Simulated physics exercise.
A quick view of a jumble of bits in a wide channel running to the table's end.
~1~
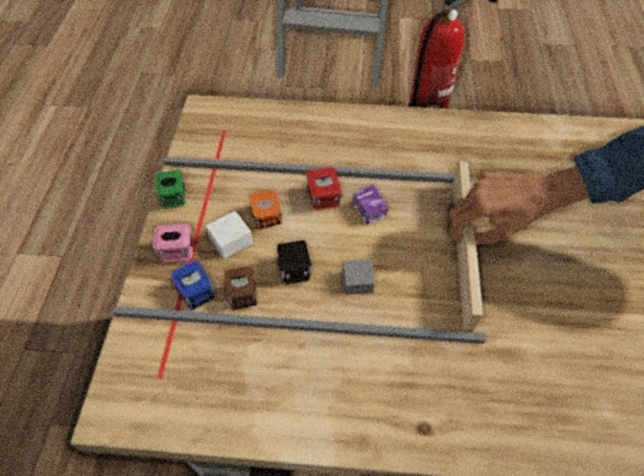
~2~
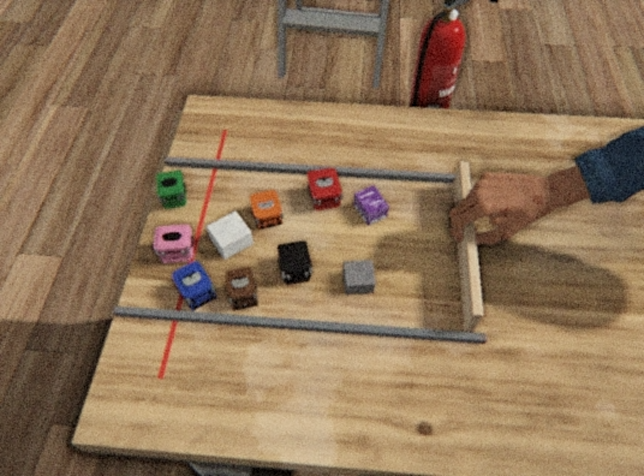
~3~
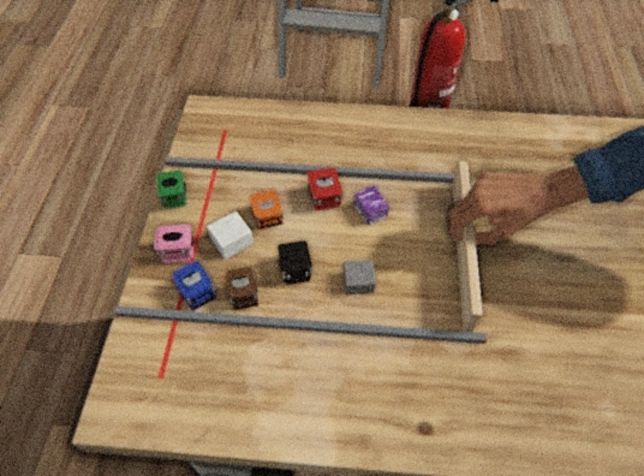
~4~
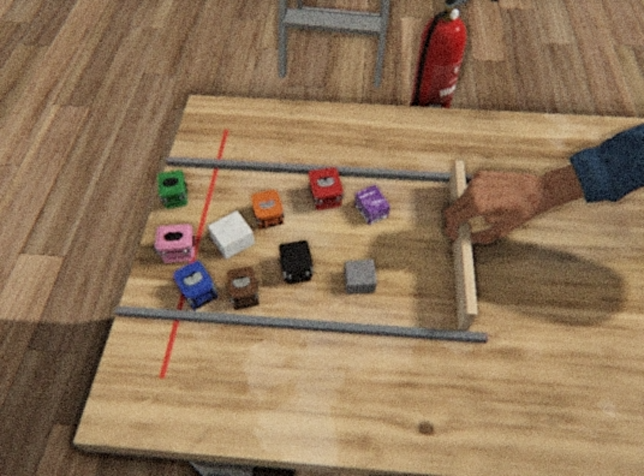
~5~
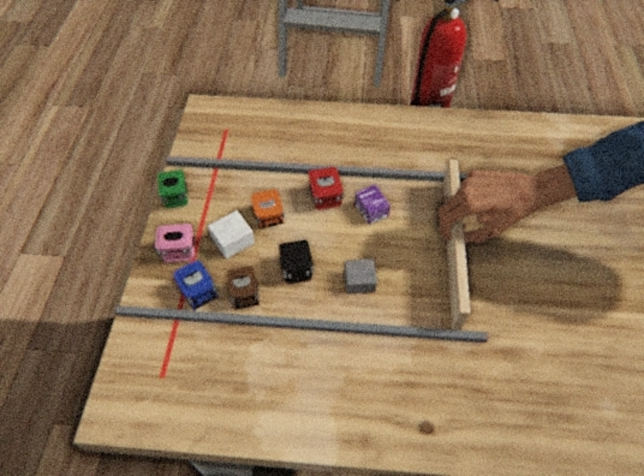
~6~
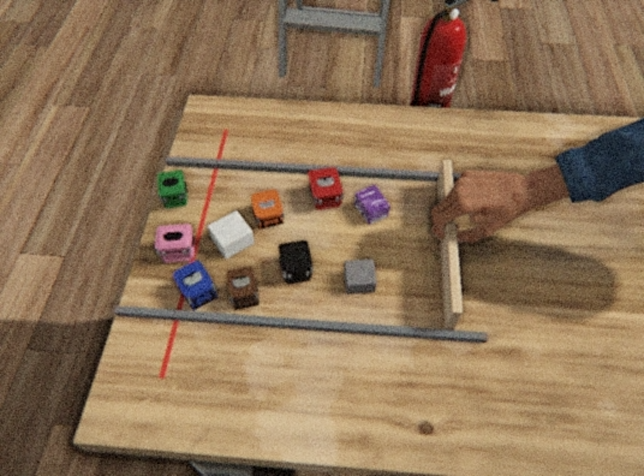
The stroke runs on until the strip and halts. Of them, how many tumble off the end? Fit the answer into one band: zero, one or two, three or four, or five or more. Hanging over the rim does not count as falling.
I would say one or two.
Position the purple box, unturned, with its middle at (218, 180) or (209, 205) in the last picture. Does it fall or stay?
Results in order - still up; still up.
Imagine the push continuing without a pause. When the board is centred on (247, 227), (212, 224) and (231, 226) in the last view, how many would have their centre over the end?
0, 1 and 0.
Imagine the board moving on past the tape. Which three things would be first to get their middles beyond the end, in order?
Order, earliest first: Pink case, green case, white block.
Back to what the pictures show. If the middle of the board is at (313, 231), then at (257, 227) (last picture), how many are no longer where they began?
The counts are 5 and 9.
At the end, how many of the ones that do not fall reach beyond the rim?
It totals 2.
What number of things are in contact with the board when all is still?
It touches 3.
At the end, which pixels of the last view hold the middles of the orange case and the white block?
Around (173, 209), then around (145, 223).
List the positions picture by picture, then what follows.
Green case (171, 190); pink case (174, 243); blue case (194, 285); board (466, 242); tape (197, 235), in the first frame.
Pink case (175, 244); black case (295, 263), in the second frame.
Blue case (195, 286); red case (325, 190), in the third frame.
Green case (173, 190); purple box (372, 205), in the fourth frame.
Pink case (177, 243); orange case (268, 209), in the fifth frame.
Green case (173, 190); pink case (176, 243); blue case (196, 285); board (448, 240); tape (199, 234), in the sixth frame.
A little later, none off yet; green case at rest near (173, 190); pink case at rest near (176, 243); blue case at rest near (196, 285).
Next, none off yet; green case at rest near (173, 190); pink case shifted about its own width near (151, 246); blue case shifted about its own width near (165, 287).
When it is over, the number that fall off is one or two; down, pink case and green case.
